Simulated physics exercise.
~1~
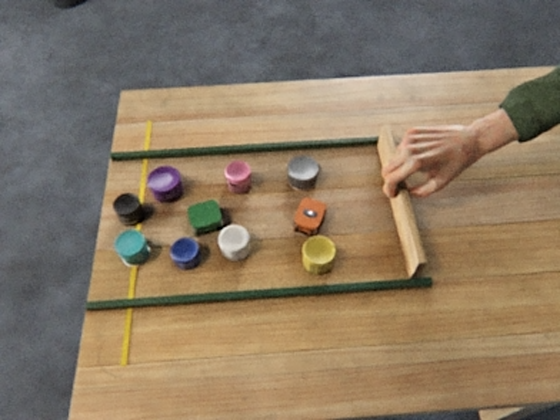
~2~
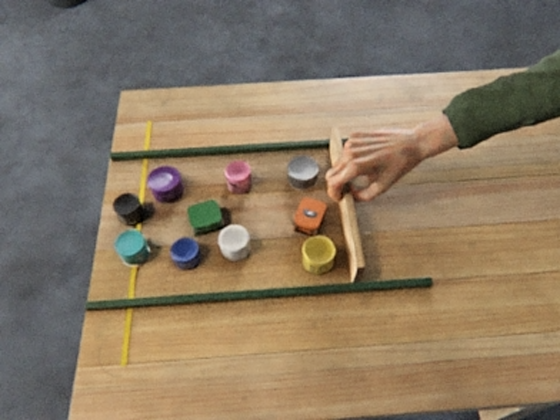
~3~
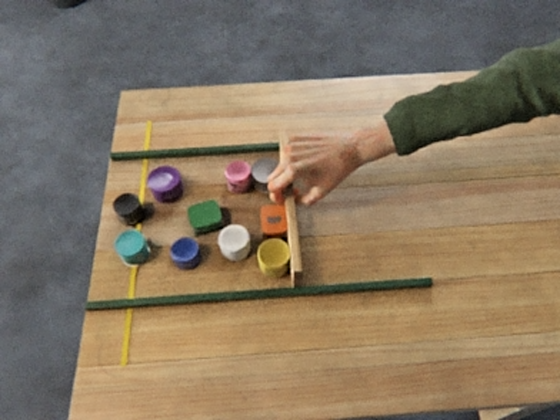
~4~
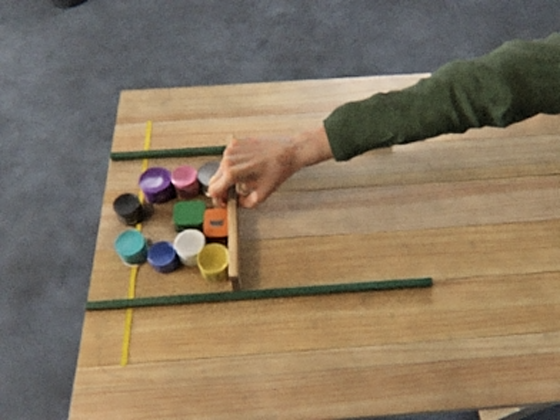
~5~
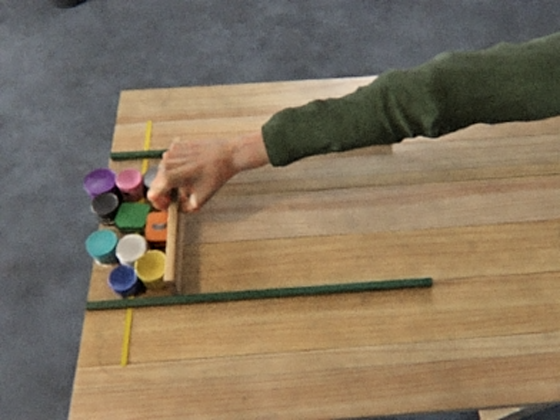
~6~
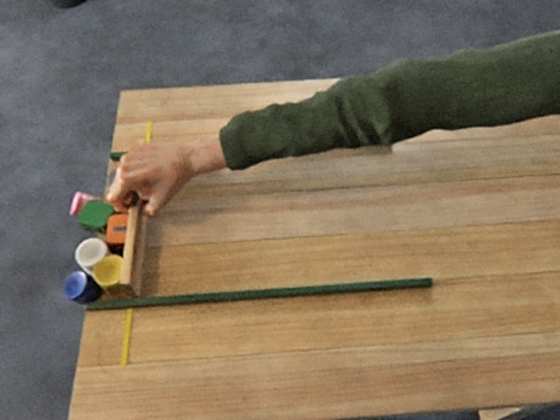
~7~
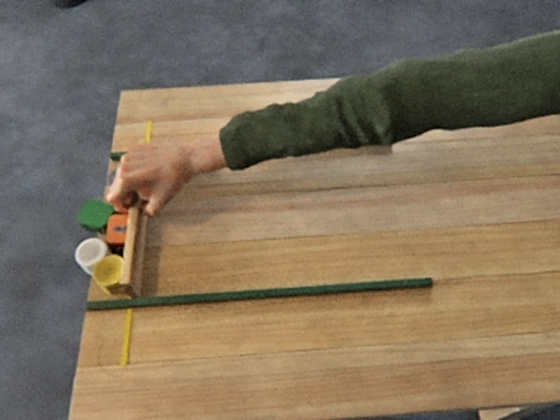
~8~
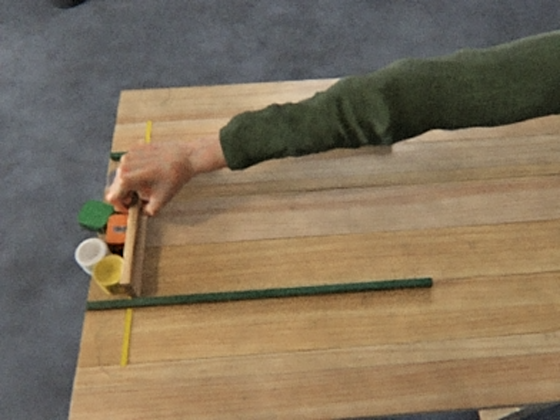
A hand pushes a board left across a table, sweeping several small tubs off the edge.
